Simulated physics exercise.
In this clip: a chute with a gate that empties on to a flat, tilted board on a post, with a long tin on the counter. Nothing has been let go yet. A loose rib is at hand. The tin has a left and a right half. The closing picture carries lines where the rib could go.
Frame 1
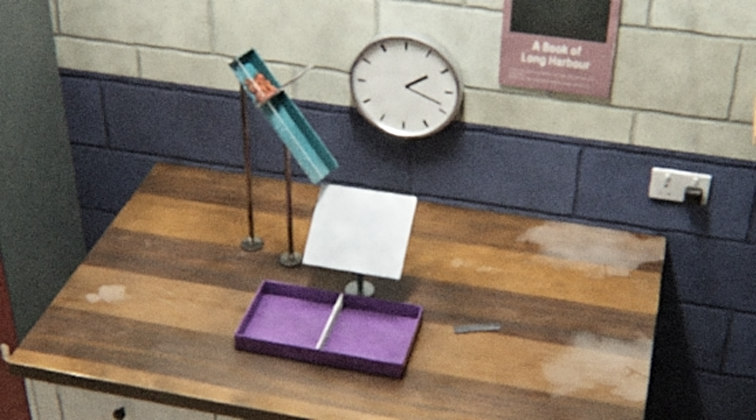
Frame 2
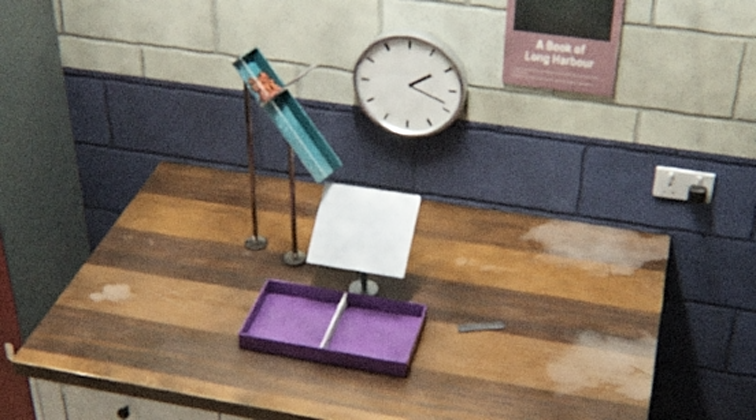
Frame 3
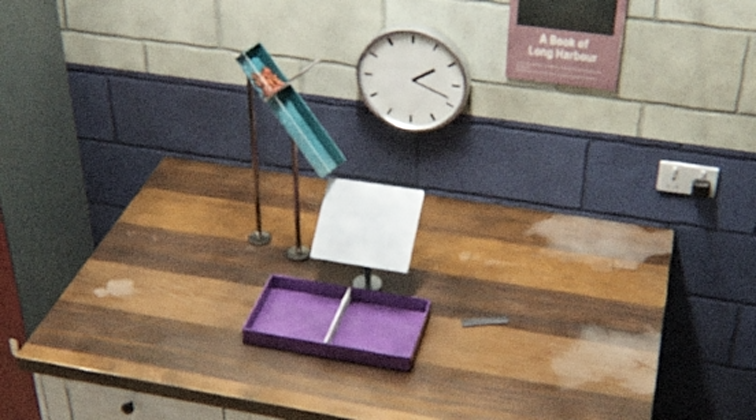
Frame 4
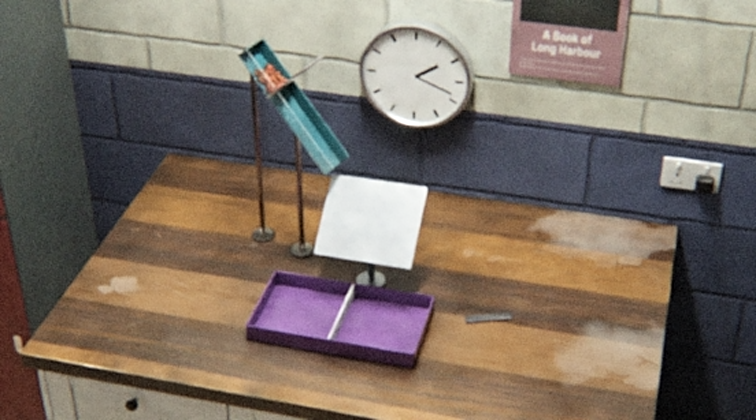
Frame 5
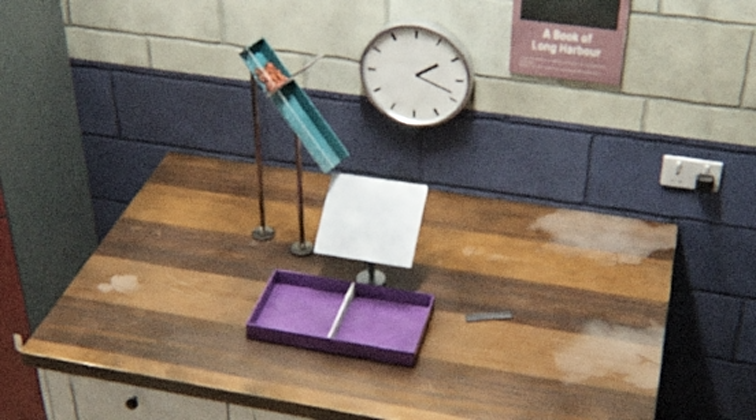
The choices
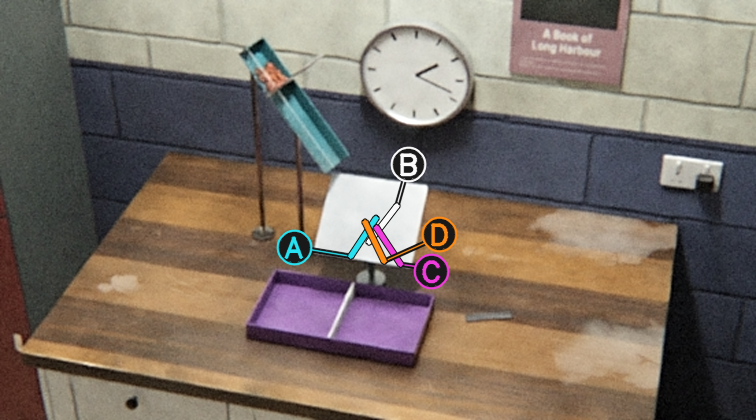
The view drifting slightly over a still wooden counter with a raised teal chute, a tilted white board and a divided purple tray.
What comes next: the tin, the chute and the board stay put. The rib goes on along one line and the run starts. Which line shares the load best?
Line B.
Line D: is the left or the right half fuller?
Right.
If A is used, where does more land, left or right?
Left.
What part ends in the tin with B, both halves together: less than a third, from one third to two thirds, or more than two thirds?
It is more than two thirds.
On the marked copy, line A from (376, 218) to (350, 256); line B from (396, 205) to (369, 242); line C from (376, 227) to (400, 264); line D from (365, 222) to (384, 261).
If A is chosen, of what is caught, nearly all in the left half, a small part in the right.
If B is chosen, of what is caught, about a third in the left half, about two thirds in the right.
If C is chosen, of what is caught, a small part in the left half, nearly all in the right.
If D is chosen, of what is caught, about a quarter in the left half, most in the right.
